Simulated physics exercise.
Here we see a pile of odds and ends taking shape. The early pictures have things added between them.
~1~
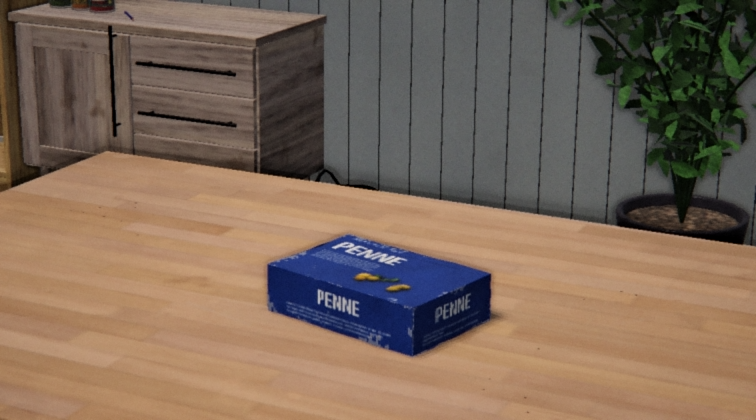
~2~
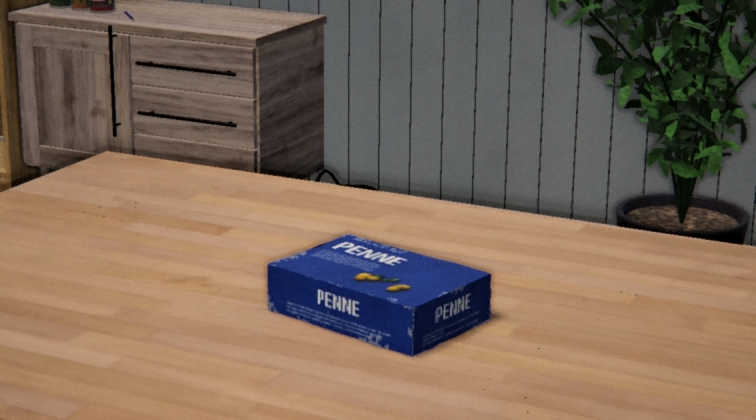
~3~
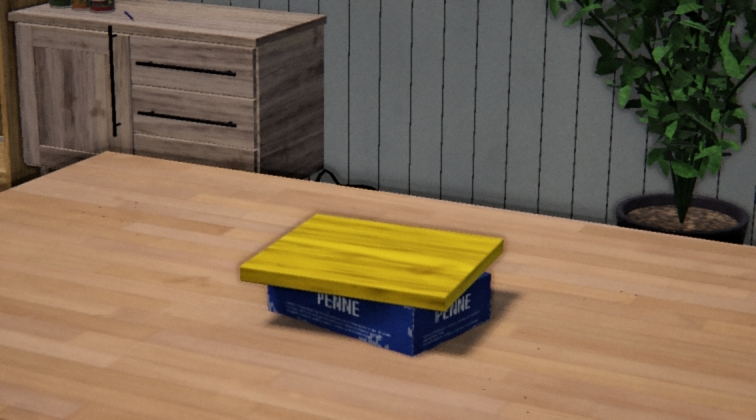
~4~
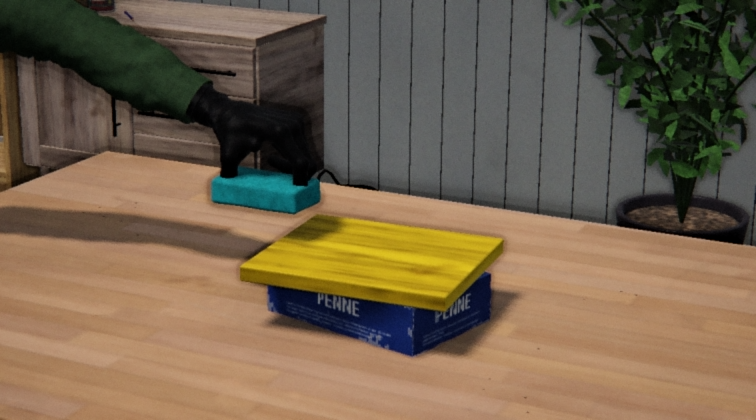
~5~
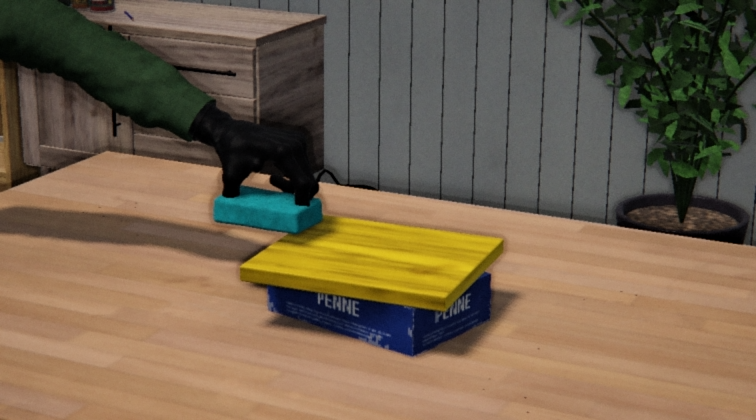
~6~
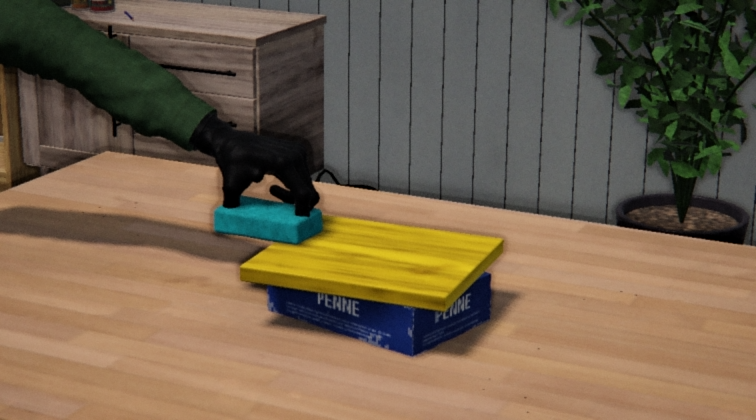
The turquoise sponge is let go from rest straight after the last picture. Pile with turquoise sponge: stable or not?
Well, the stack doesn't stay in one piece.
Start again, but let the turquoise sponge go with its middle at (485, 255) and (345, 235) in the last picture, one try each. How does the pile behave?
It caves in in the first case and survives in the second case.
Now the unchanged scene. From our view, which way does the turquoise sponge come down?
Observed: The object is displaced in the rightward direction.
Then, 0.30 s on from there, turquoise sponge turned 72° from how it was put near (264, 238).
Then, 0.60 s on from there, turquoise sponge now fallen.
Then, 0.80 s on from there, things are still on the move.
Then, 1.40 s on from there, nothing new.
In the end, fallen, turquoise sponge; the other 2 unmoved. At the end, from the last picture's camera, turquoise sponge near (316, 252). The pile gives way.
